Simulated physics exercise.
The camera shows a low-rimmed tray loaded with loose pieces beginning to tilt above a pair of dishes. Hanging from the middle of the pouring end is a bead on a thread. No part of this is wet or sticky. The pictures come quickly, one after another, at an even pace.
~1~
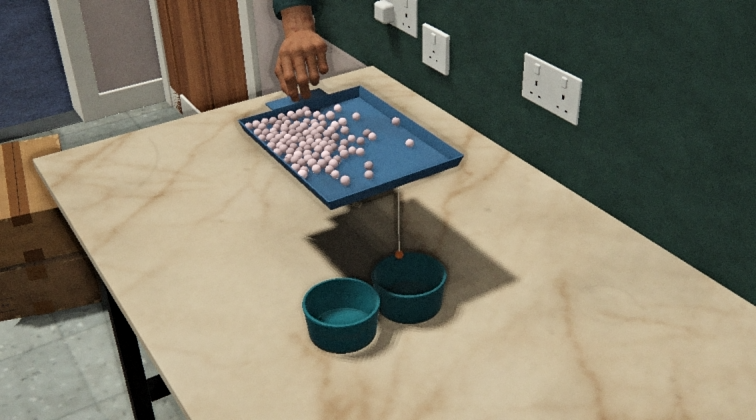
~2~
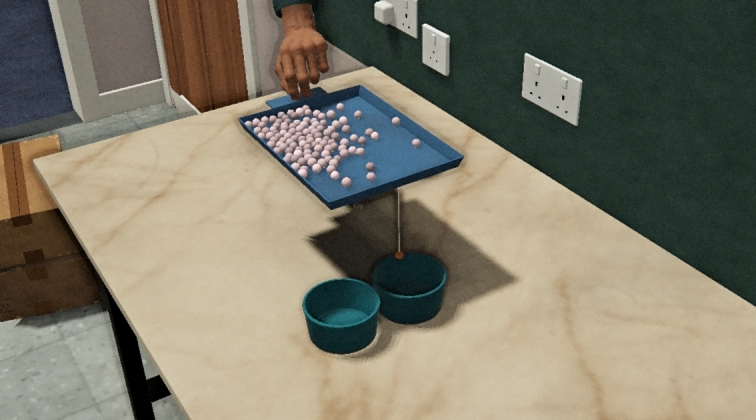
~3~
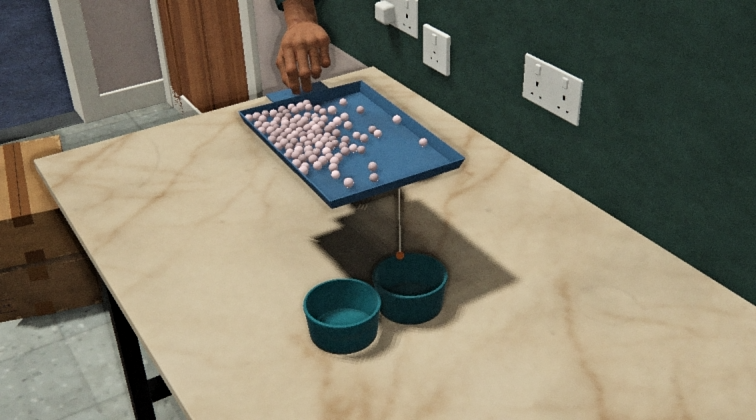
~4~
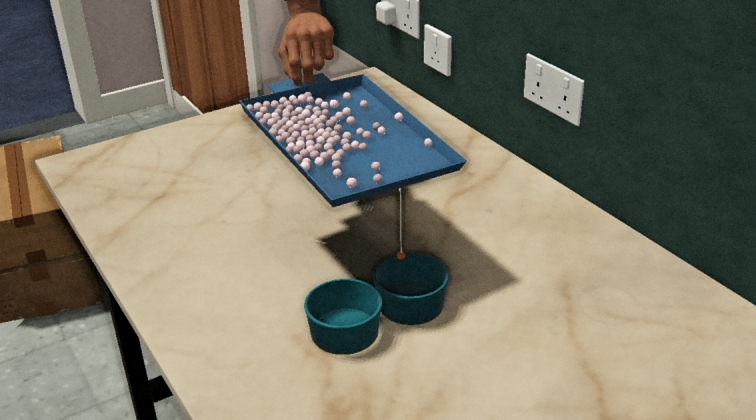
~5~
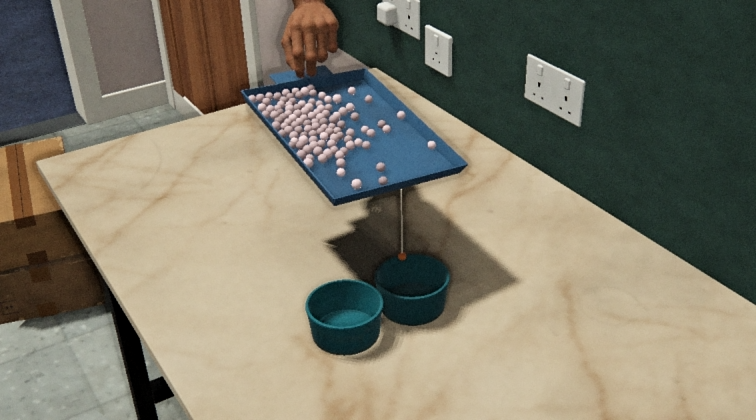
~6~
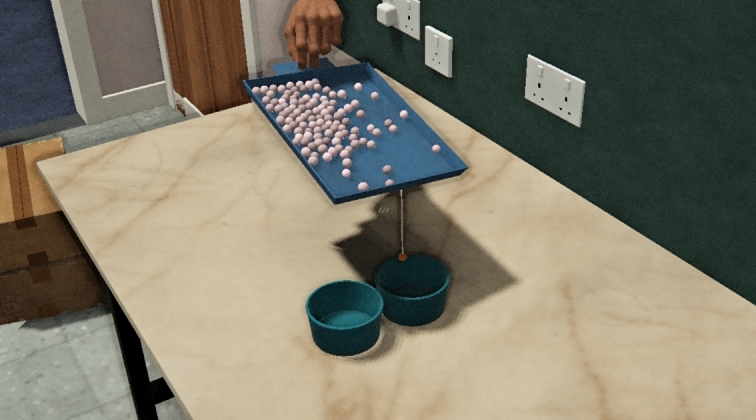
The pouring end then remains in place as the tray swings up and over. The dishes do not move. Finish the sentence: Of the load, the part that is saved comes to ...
Less than half of it.
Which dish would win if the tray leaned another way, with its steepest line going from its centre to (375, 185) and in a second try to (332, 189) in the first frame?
Leftward dish for the first, Leftward dish for the second.
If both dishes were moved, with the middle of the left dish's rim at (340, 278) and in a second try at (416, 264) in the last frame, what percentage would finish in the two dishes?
Roughly 0% on the first try and 70% on the second.
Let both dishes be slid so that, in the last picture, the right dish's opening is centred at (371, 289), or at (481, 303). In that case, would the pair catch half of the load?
First try: A minority; second try: A minority.
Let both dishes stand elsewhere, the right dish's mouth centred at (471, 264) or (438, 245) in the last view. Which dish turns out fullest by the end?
In the first try it's the one on the right, and in the second it's the one on the right.
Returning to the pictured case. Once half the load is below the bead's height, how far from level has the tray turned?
65°.
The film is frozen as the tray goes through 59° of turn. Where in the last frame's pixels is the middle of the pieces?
Close to (456, 188).
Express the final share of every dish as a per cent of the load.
0 percent ends in the left dish, 0 percent in the right.
Shortly afterwards, tray tipped steeply; near half on the tray; only a few in the right dish; near a third outside both; a little in the air.
Next, tray tipped right over; only a few in the right dish; all but a few outside both; only a few in the air.
Some moments later, tray tipped past a quarter turn; only a few in the right dish; all but a few outside both.
In the end, tray tipped past a quarter turn; none at all in the left dish; only a few in the right dish; all but a few outside both.
